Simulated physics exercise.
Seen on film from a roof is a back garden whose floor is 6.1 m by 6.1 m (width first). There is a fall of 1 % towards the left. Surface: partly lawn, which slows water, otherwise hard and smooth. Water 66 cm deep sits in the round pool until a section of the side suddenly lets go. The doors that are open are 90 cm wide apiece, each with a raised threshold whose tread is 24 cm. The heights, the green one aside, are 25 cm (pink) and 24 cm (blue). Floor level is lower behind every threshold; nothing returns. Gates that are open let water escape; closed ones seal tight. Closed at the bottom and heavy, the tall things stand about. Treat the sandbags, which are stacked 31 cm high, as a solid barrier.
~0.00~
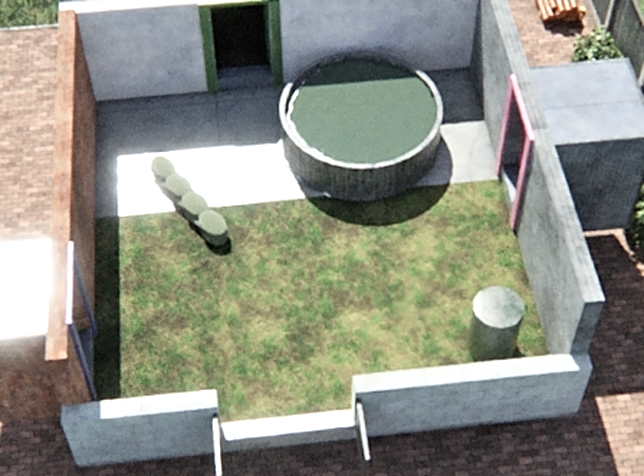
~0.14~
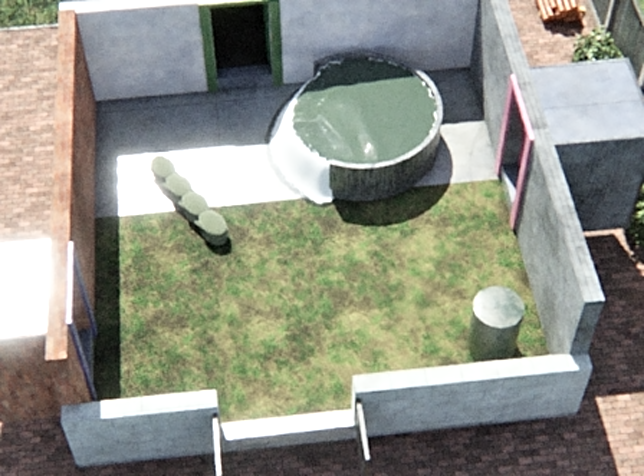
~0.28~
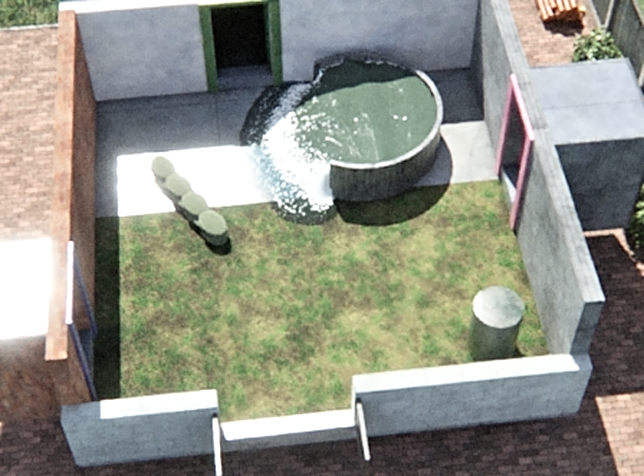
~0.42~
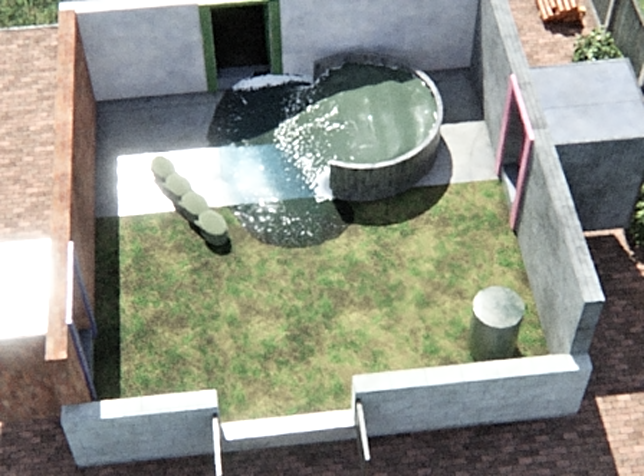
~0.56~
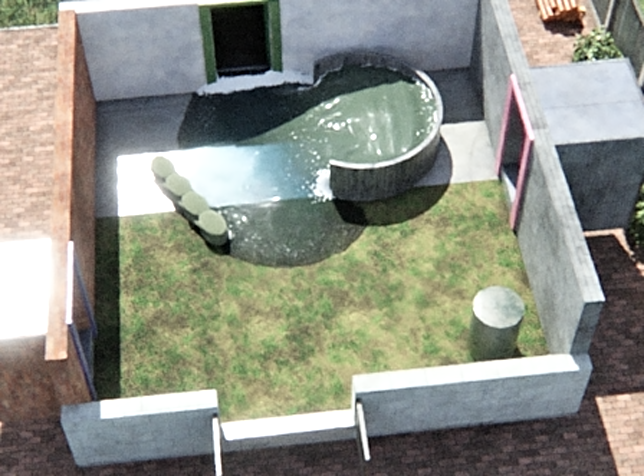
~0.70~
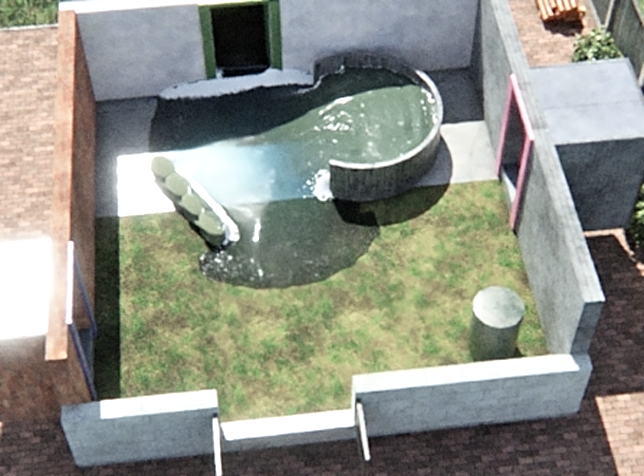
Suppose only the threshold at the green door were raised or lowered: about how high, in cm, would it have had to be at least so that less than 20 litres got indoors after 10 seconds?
It would have had to be about 20 cm high.
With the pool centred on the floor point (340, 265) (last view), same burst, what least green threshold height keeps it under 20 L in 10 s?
In that case about 12.0 cm.
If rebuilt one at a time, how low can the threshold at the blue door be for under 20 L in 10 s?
Door blue, min height approx. 9.5 cm.
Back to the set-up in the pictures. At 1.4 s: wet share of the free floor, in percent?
Wet: Close to 35 %.
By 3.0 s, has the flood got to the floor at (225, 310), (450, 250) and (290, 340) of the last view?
Point by point, the first is awash, the second spared and the third awash.
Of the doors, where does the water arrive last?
I'd go with the pink door.
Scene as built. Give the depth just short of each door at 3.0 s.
In cm: Green 16, pink 0, blue 0.
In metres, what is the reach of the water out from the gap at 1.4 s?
I make it some 3.4 m.
After 1.4 s water covers 35 % of the floor, deepest (50 cm) near (96, 140); 24 cm at the green door, 4 litres in over its 23 cm threshold.
After 3.0 s water covers 60 % of the floor, deepest (37 cm) near (97, 123); 16 cm at the green door, 6 litres in over its 23 cm threshold.
After 10.0 s water covers 95 % of the floor, deepest (14 cm) near (96, 183); 8 cm at the green door, 6 litres in over its 23 cm threshold.
At the green door as built, the water arrived by 0.5 s and peaked near 33 cm at 0.7 s.
With a threshold of 16.5 cm, 45 litres would have come in within the 10 s; with 22.5 cm, 11 litres. So under 20 litres takes about 20 cm.
